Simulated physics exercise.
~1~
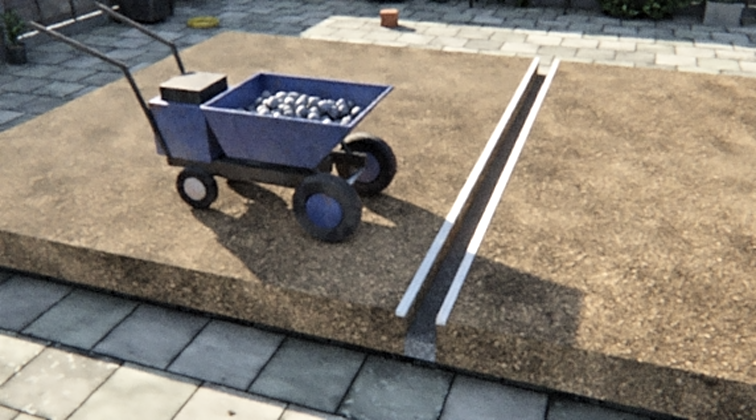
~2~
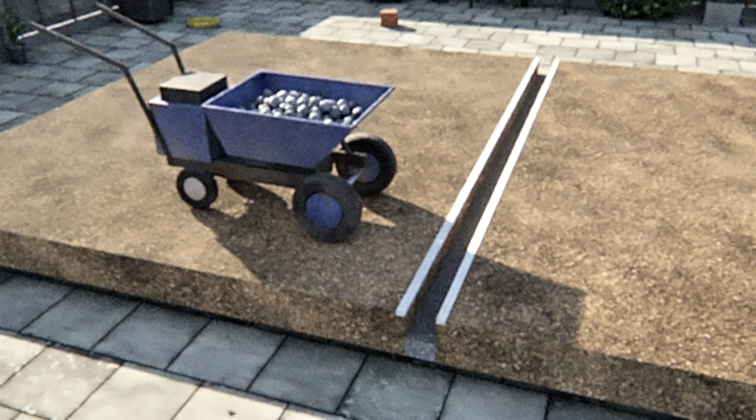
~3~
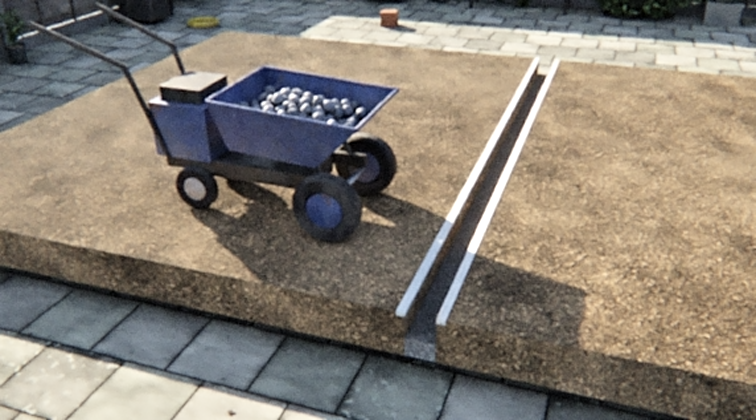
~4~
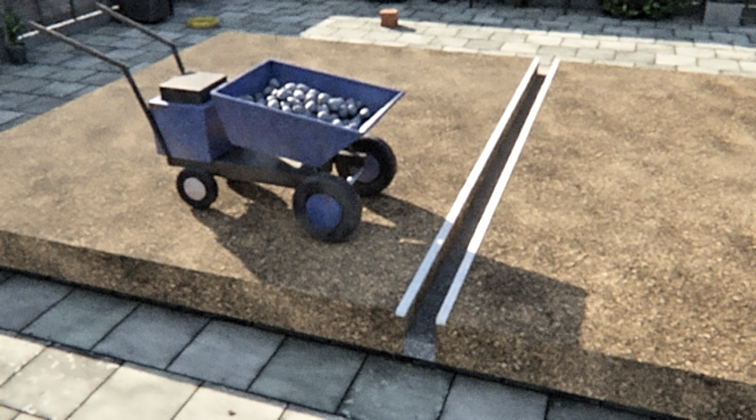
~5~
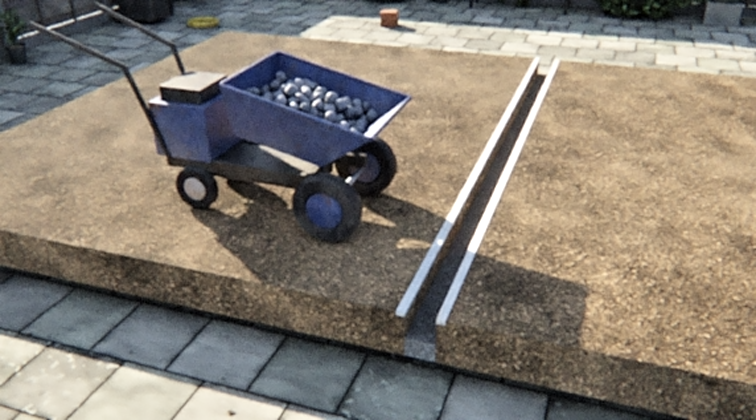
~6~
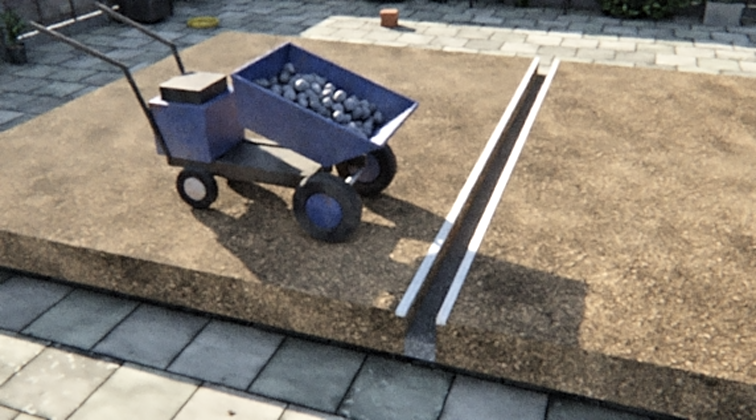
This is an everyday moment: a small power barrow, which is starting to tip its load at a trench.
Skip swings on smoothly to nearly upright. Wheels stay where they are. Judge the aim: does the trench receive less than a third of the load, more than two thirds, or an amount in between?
It receives between a third and two thirds.
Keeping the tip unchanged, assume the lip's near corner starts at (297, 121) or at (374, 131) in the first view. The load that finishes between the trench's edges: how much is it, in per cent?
Estimates, in order: 30 % then 40 %.
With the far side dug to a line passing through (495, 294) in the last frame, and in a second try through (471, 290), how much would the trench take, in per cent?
Near 90 % and 80 %.
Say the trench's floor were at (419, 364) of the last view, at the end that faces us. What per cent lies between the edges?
About 70 per cent.
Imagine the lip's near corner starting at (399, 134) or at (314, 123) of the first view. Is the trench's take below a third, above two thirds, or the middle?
Place one, less than a third; place two, one to two thirds.
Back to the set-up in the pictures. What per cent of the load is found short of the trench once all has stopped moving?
That share comes out near 15 in a hundred.
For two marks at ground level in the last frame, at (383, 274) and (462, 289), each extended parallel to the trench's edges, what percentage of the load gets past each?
In turn 100 and 30 in a hundred.
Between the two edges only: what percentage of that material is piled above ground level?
Roughly 30 percent.
Soon after the last picture, skip tipped steeply; all in the skip.
A little later, skip tipped right over; about two thirds in the skip; a stray few short of the trench; about a quarter in or heaped over the trench; a stray few beyond it; a stray few falling.
Later still, skip tipped right over; a stray few in the skip; a small part short of the trench; about half in or heaped over the trench; about a quarter beyond it.
At rest, skip tipped right over; a stray few in the skip; a small part short of the trench; about half in or heaped over the trench; about a quarter beyond it.
